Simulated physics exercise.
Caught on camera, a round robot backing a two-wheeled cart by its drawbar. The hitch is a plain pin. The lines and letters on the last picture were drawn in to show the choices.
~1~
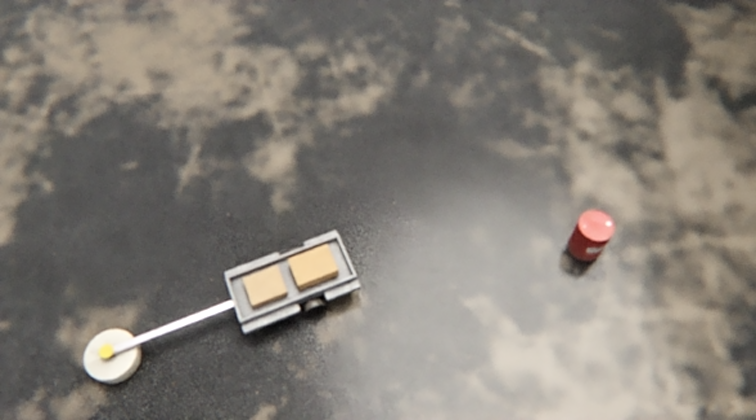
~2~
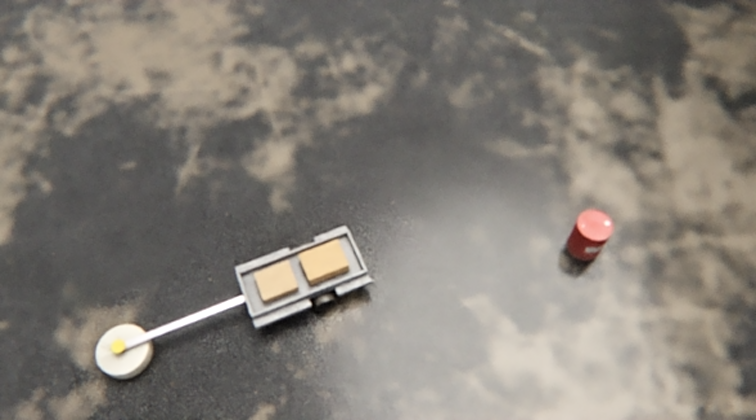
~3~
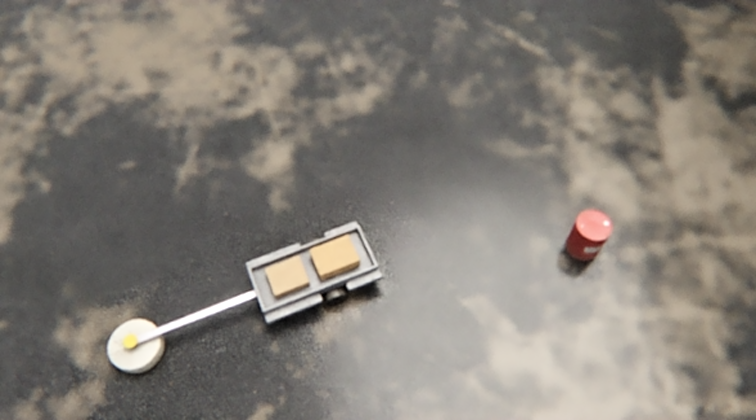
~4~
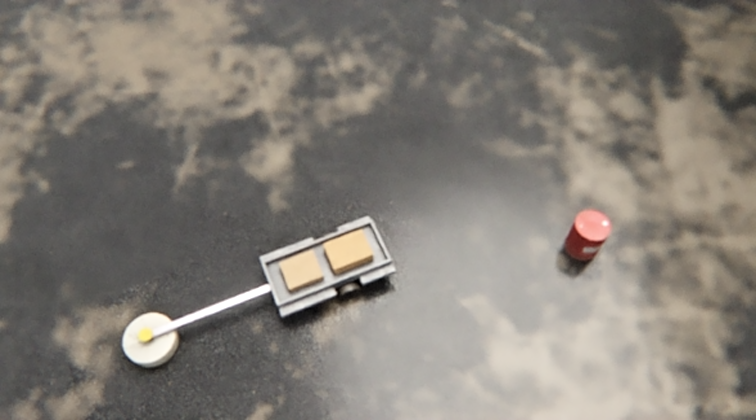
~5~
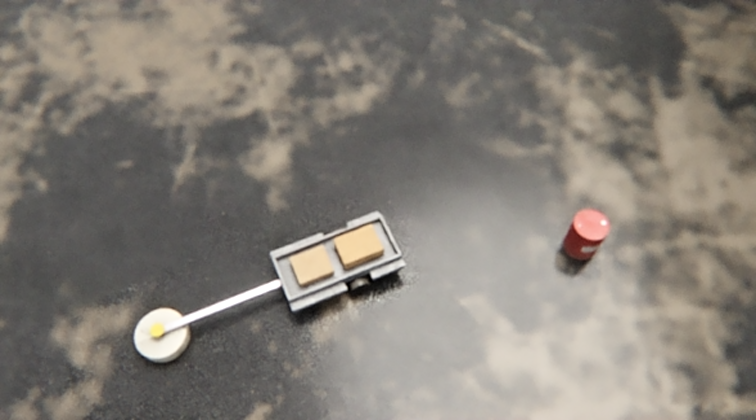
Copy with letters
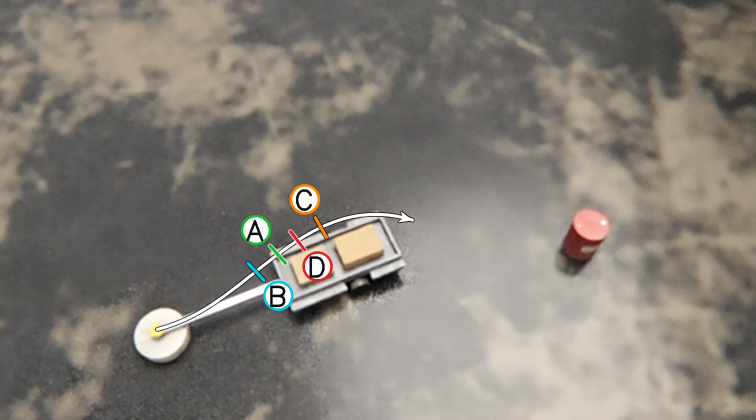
Grey cart carrying two tan blocks moving slowly right and slightly upward, pushed by a round white robot, red keg standing apart.
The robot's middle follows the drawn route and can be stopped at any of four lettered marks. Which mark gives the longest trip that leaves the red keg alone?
No farther than C.
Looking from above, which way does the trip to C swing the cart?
For that mark, clockwise.
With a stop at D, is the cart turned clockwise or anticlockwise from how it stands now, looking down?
For that mark, clockwise.
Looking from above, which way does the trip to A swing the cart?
Clockwise.
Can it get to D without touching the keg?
For that mark, yes.
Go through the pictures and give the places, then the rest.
Grey cart (292, 279); red keg (585, 246); robot (112, 355), in the first frame.
Robot (123, 350); grey cart (303, 274); red keg (583, 245), in the second frame.
Robot (135, 345); grey cart (313, 270); red keg (582, 245), in the third frame.
Robot (150, 339); grey cart (327, 264); red keg (581, 245), in the fourth frame.
Robot (161, 334); grey cart (337, 259); red keg (580, 245), in the fifth frame.
On the marked copy, A at (278, 254); B at (256, 272); C at (321, 227); D at (298, 241); the route from (157, 330) via (288, 247) to (413, 220).
Taking C. A third of the way, robot (223, 304), cart (395, 236).
Two thirds of the way, robot (277, 262), cart (450, 218).
When it is over, robot (322, 234), cart (496, 209); nothing has been touched.
As for the rest, A is safe but short; B is safe but short; D is safe but short.
